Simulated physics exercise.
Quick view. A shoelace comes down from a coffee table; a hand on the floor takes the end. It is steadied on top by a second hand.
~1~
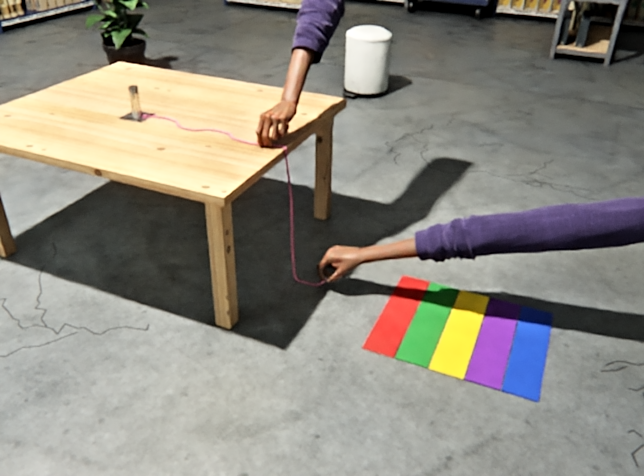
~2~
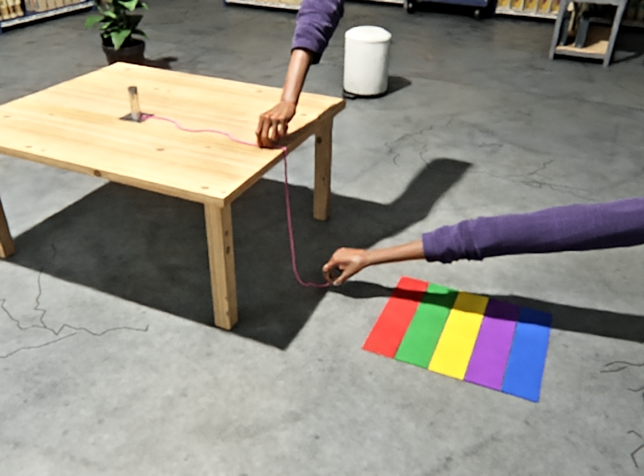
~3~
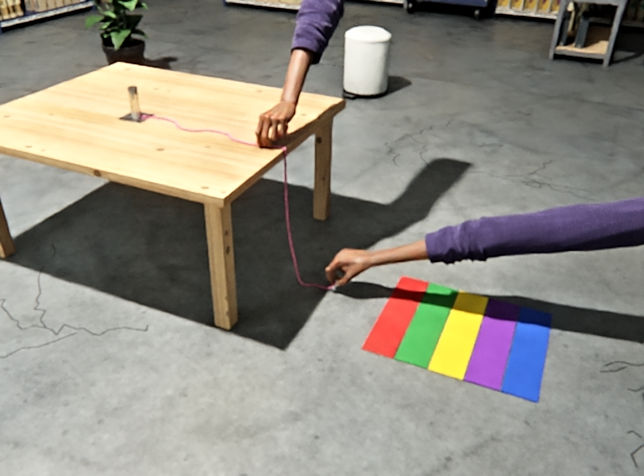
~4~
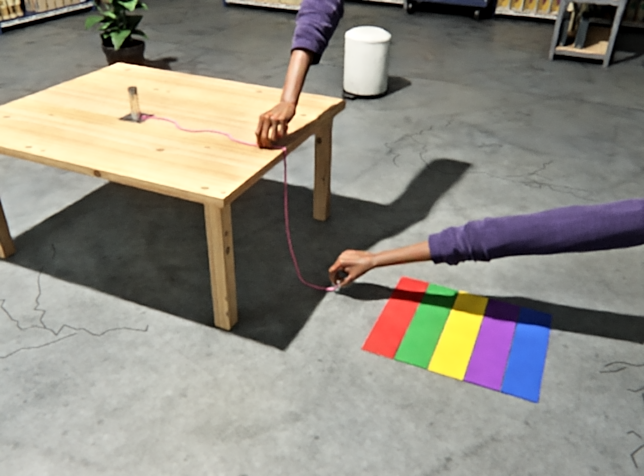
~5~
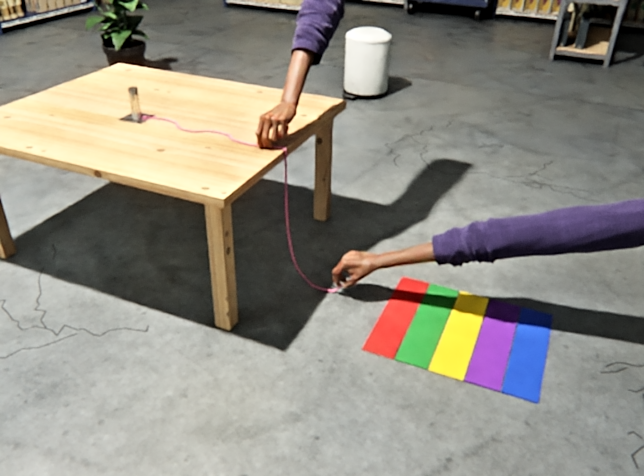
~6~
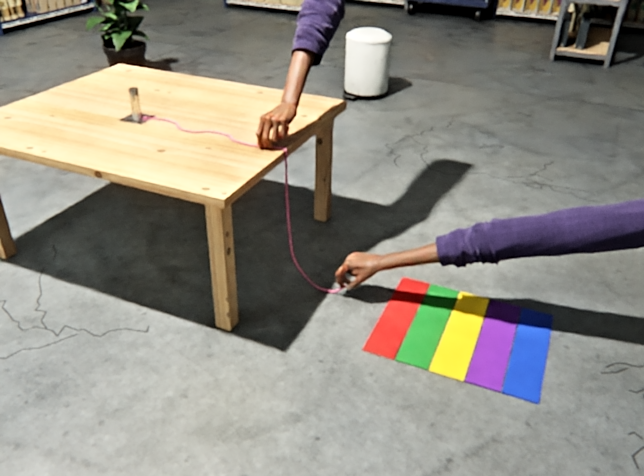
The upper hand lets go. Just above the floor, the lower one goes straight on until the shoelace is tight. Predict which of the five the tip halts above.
I expect it over the green strip.
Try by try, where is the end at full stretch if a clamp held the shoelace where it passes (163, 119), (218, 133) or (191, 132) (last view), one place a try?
The places are (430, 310), (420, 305) and (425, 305).
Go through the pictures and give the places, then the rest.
The first picture shows end (326, 279); red (385, 338); green (418, 347); yellow (452, 357); purple (487, 368); blue (524, 379).
The second picture shows end (333, 281); shoelace through (167, 119) (206, 130) (247, 144) (286, 172) (290, 227) (296, 274).
The third picture shows end (336, 282).
The fourth picture shows end (338, 283); shoelace through (167, 120) (206, 131) (247, 144) (285, 173) (287, 227) (299, 274).
The fifth picture shows end (342, 285).
The sixth picture shows end (345, 286); shoelace through (168, 121) (207, 132) (247, 145) (286, 173) (289, 228) (303, 274).
Soon after, end near (387, 297); over red.
After that, end near (416, 305); over red.
At the stop, end near (433, 310); over green. The green one.
